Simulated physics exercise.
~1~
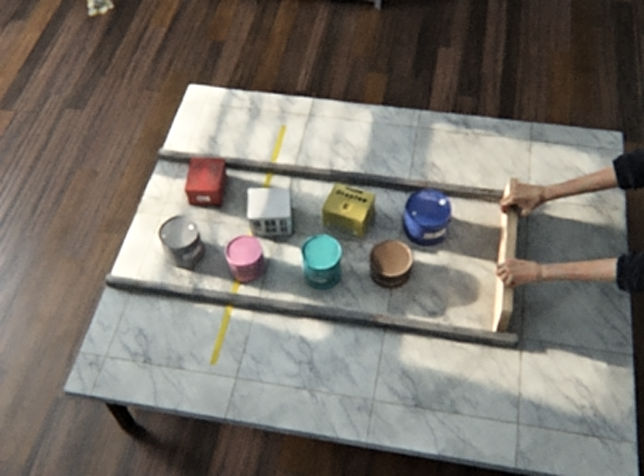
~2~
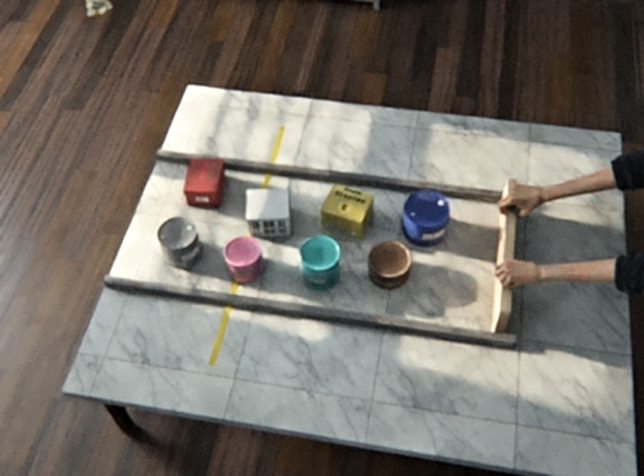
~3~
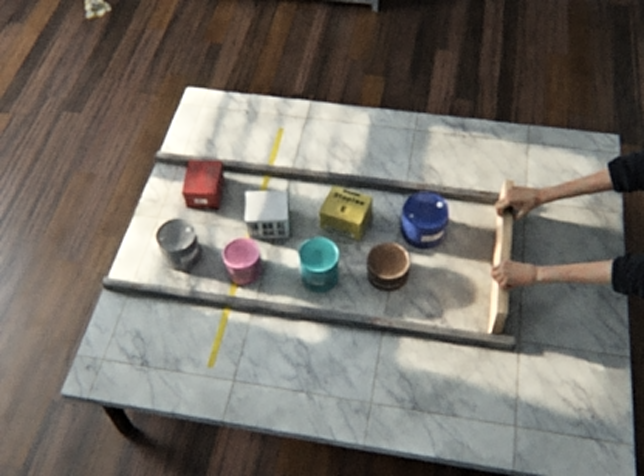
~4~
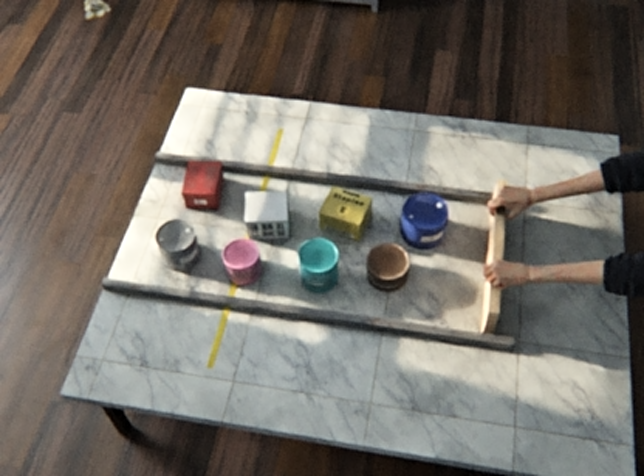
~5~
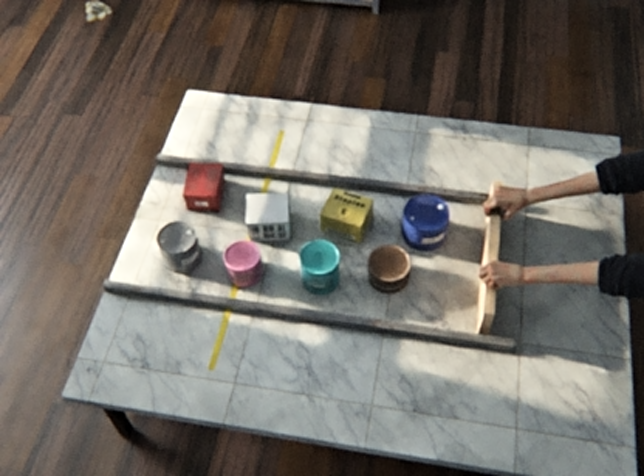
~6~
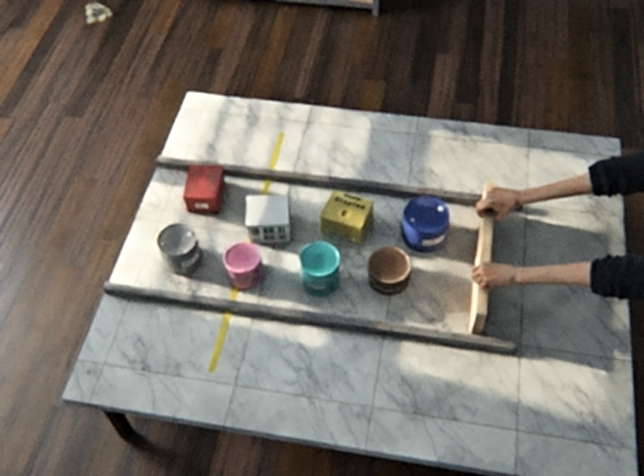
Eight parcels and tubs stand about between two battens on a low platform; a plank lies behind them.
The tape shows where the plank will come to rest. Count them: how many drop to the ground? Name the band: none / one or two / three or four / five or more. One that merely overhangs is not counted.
Fallen: None.
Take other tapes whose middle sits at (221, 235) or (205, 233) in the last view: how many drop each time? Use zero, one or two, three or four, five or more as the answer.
First place: One or two; second place: Either one or two.
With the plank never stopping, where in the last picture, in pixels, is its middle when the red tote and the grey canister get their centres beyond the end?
(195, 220) and then (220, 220), give or take.
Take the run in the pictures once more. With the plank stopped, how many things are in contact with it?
The number is 3.
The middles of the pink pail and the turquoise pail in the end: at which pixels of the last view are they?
Approximately (187, 256) for one, approximately (217, 268) for the other.
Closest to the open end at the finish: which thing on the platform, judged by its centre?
The white crate is foremost.
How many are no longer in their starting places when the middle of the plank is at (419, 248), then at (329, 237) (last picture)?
1 by the first point, 6 by the second.
Soon after, none off yet; grey canister at rest near (180, 249); red tote at rest near (205, 189); pink pail at rest near (244, 266).
Then, none off yet; grey canister at rest near (177, 251); red tote moved a little near (200, 188); pink pail moved a little near (227, 265).
At rest, the number that fall off is zero.
